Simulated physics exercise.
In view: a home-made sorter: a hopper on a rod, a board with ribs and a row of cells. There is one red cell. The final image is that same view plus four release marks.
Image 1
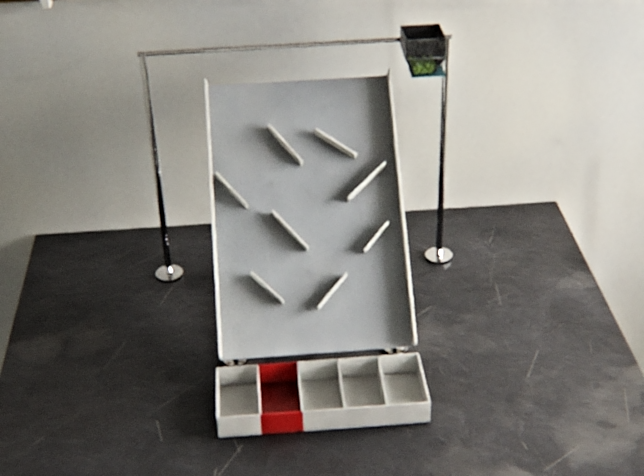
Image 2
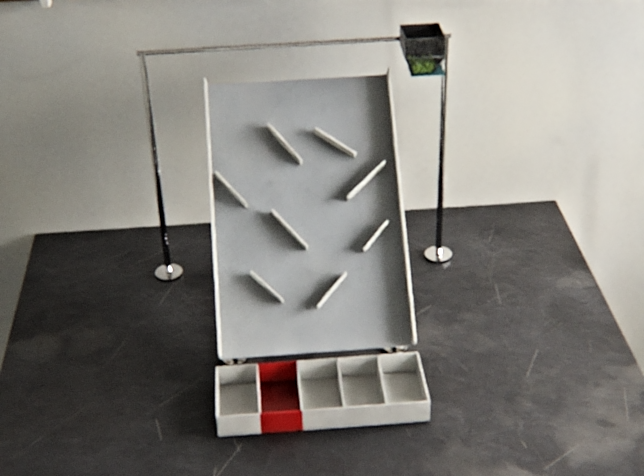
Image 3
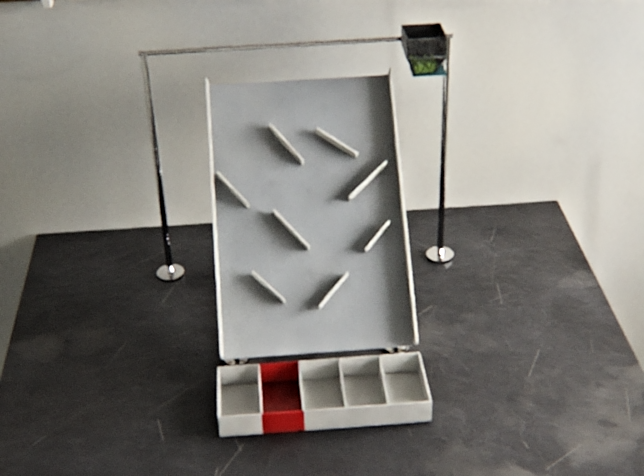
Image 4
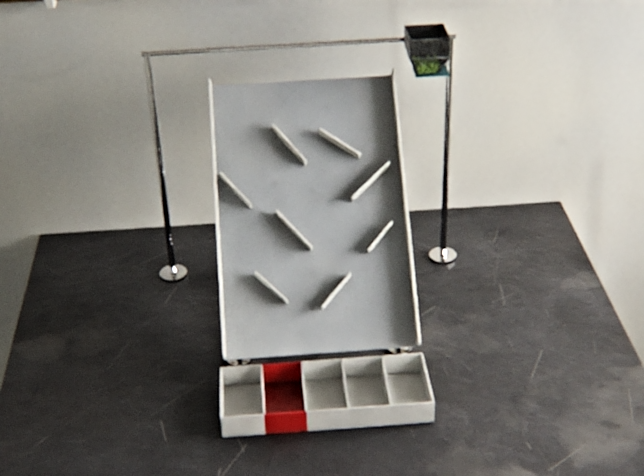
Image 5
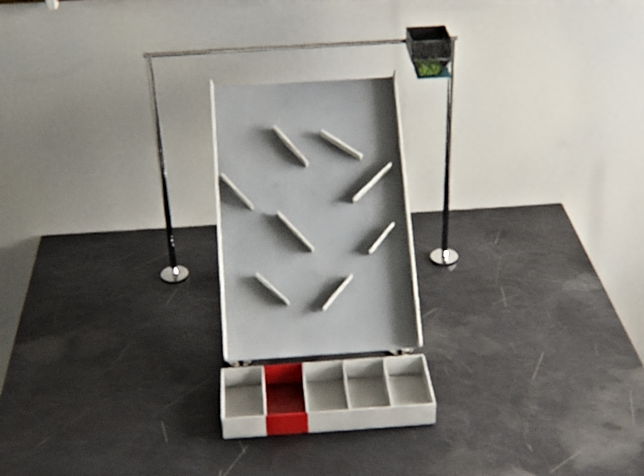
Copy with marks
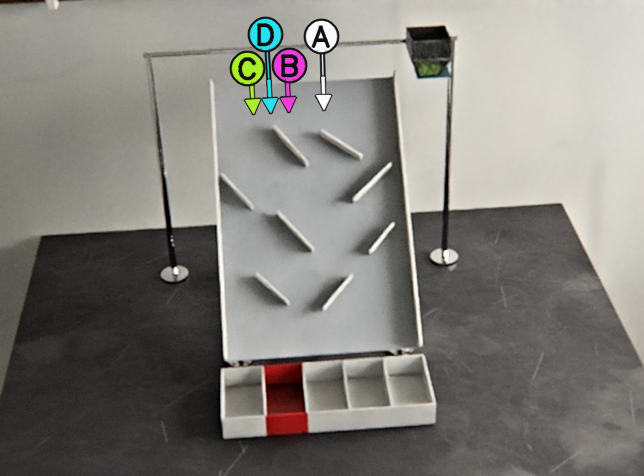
The video shows a small hopper holding green material on a metal rod above a tilted grey board with slanted ribs, and a row of cells, one red, below. Nothing moves apart from a slight shift of the view.
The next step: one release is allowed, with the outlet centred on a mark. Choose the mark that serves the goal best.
Mark A does it best.
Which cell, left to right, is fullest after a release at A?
The second.
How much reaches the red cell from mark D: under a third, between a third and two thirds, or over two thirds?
Under a third.
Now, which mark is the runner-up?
Mark B.
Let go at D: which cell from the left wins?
The third.
On the marked copy, mark A meets the board at (323, 104); mark B meets the board at (288, 106); mark C meets the board at (253, 108); mark D meets the board at (270, 107).
With A, about two thirds in the red cell, about a quarter in other cells, a small part outside the box.
With B, about a quarter in the red cell, most in other cells.
With C, a small part in the red cell, most in other cells.
With D, a small part in the red cell, most in other cells, a stray few held on the board, a small part outside the box.
